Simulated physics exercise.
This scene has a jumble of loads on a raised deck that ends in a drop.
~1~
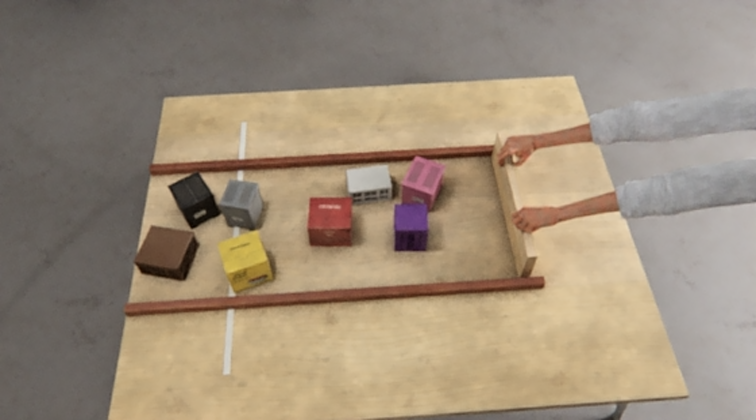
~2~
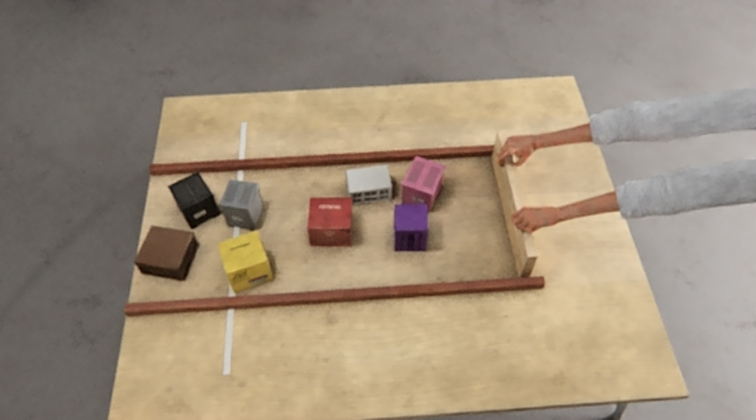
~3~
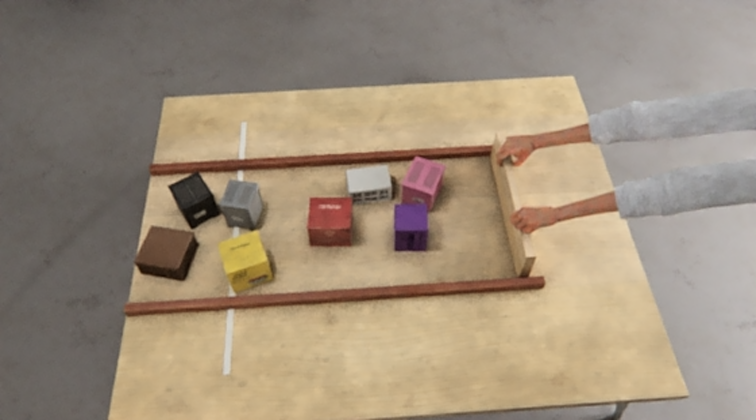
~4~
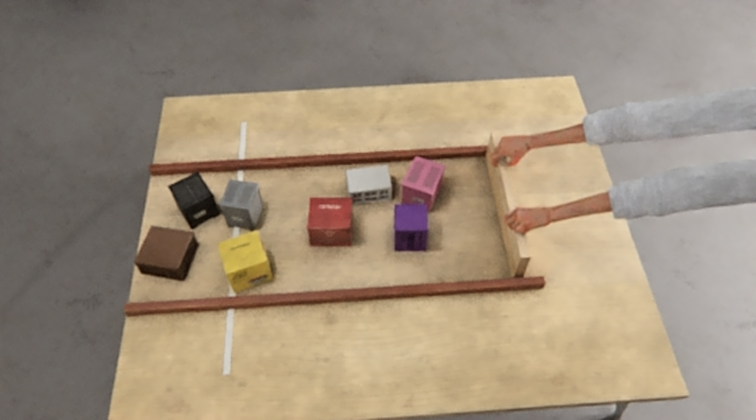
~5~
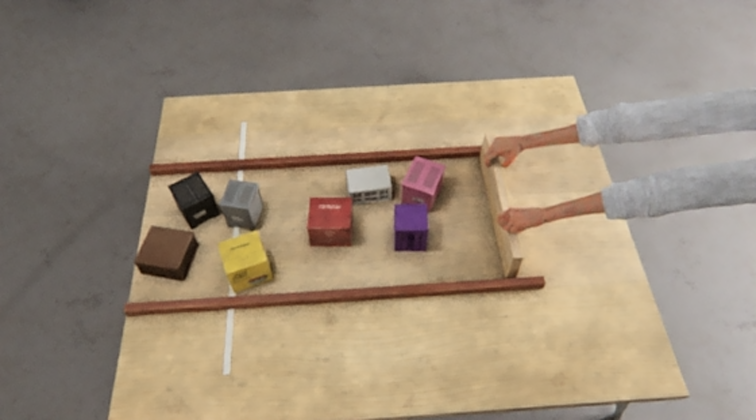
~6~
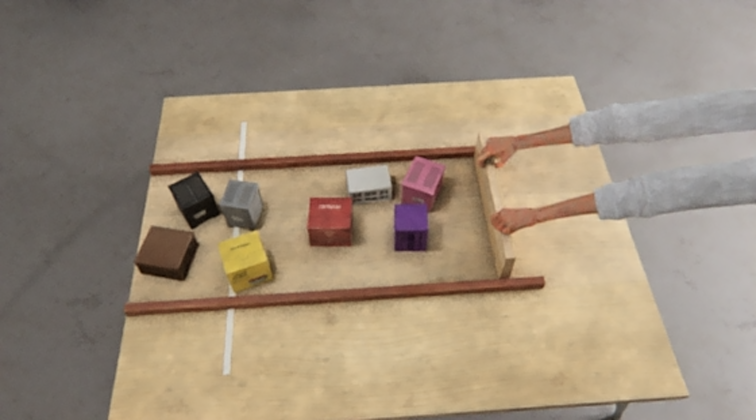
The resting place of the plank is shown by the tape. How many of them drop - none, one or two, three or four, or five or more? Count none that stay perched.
It ends with just one or a pair down.
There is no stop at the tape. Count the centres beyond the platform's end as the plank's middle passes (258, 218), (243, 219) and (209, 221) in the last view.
Respectively 1, 1 and 3.
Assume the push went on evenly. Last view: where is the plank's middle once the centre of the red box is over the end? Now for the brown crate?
Roughly at (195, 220) and roughly at (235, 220).
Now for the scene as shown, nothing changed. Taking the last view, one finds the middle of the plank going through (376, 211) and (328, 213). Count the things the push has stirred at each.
I count 4 first and 6 after.
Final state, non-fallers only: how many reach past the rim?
It's 2.
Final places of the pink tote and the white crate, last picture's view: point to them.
Result: One about (219, 202), other about (183, 198).
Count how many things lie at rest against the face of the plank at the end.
Number: 3.
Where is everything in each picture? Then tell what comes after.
Brown crate (168, 253); black tote (194, 201); grey tote (243, 205); plank (513, 202); tape (236, 231), in the first frame.
Black tote (194, 201); yellow box (246, 262), in the second frame.
Grey tote (243, 205); purple crate (410, 228), in the third frame.
Brown crate (168, 253); pink tote (423, 185), in the fourth frame.
Black tote (194, 201); red box (331, 222), in the fifth frame.
Brown crate (168, 253); black tote (194, 201); grey tote (243, 205); plank (493, 203); tape (236, 231), in the sixth frame.
Early on, none off yet; brown crate at rest near (168, 253); black tote at rest near (194, 201); grey tote at rest near (243, 205).
Finally, the number that fall off is one or two; lost, black tote.
